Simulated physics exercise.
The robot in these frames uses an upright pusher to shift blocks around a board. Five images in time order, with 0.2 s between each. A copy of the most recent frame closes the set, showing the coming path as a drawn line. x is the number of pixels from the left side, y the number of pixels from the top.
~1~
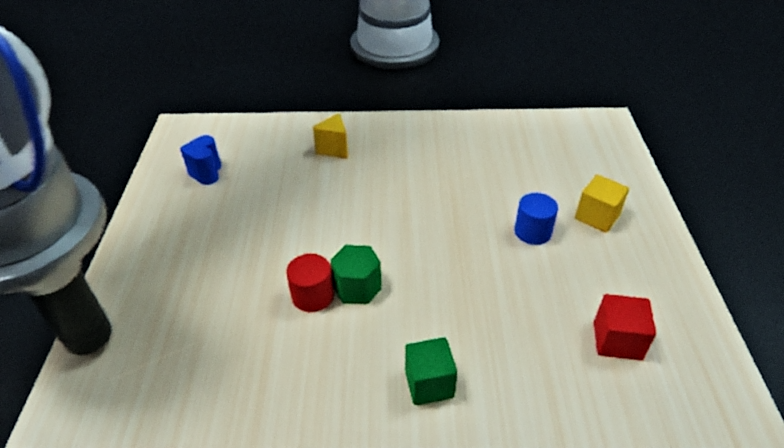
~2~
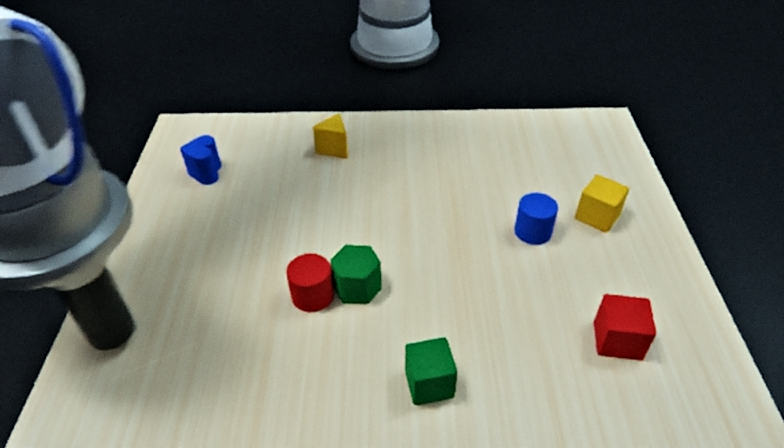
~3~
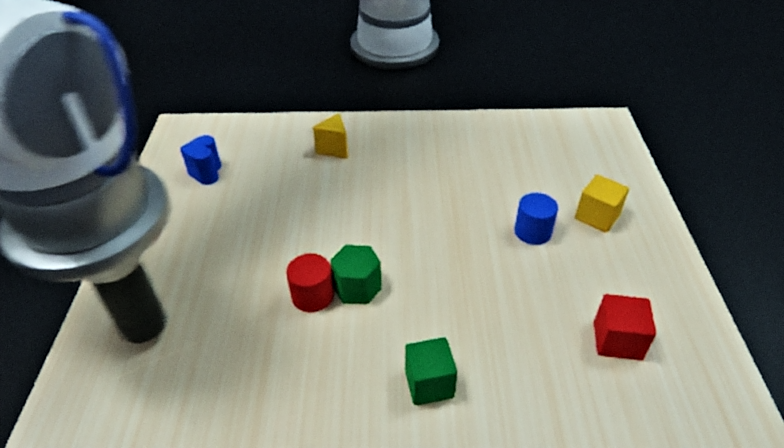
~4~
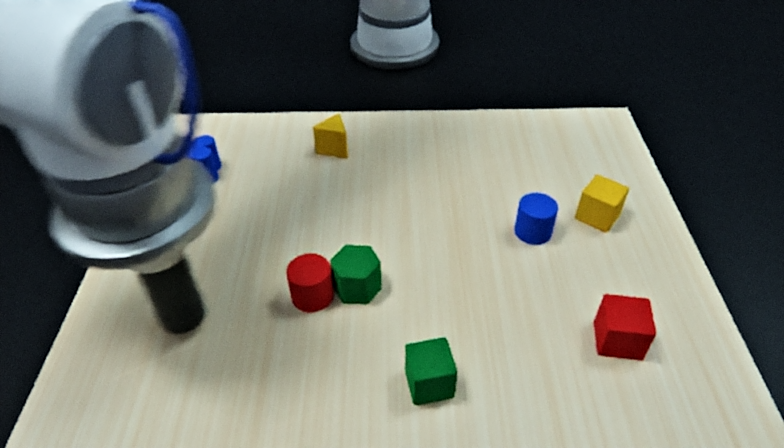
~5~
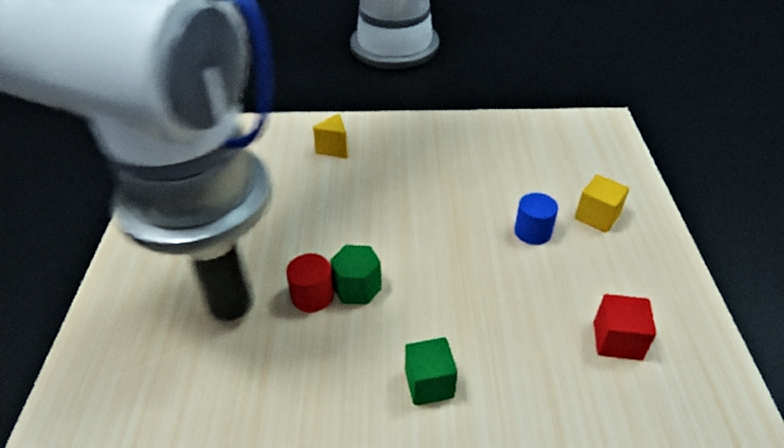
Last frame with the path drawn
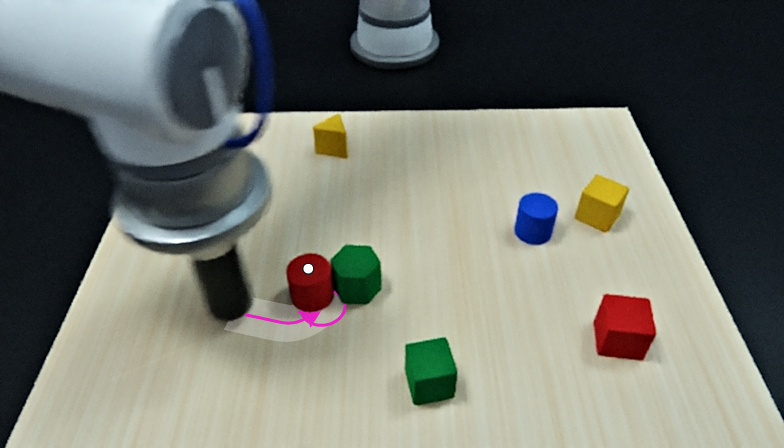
The video shows a robot arm with a dark upright pusher moving steadily rightward over the left side of a pale wooden board, nearing a red cylinder beside a green hexagonal block, while all the scattered coloured blocks remain still.
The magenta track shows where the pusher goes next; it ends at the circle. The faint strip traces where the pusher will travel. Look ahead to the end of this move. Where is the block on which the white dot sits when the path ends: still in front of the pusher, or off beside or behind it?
It stays ahead.
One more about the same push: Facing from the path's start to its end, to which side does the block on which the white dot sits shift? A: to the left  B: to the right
The one that fits is A, to the left.
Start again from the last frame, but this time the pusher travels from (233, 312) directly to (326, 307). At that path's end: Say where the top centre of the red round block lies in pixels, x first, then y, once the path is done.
In the picture, that point is around (351, 253).
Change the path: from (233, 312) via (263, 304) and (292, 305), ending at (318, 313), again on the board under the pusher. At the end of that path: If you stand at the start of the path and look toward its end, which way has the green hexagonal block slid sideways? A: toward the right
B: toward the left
Answer: B.
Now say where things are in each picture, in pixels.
In the first picture, lower end of the pusher (89, 337), tops of blocks, red round block (308, 269), green hexagonal block (355, 260).
In the second picture, pusher (112, 332), blocks as before.
In the third picture, pusher (144, 326), blocks as before.
In the fourth picture, pusher (184, 317), blocks as before.
In the fifth picture, pusher (231, 305), red round block (308, 269), green hexagonal block (355, 260).
The drawn path runs from (233, 312) by way of (263, 319) and (295, 322) to (323, 307); the dot is on the red round block.
On the path given first. Halfway along, pusher (279, 315); nothing pushed yet.
At the end, pusher (322, 300); red round block (328, 248); green hexagonal block (371, 253), turned 30° clockwise.
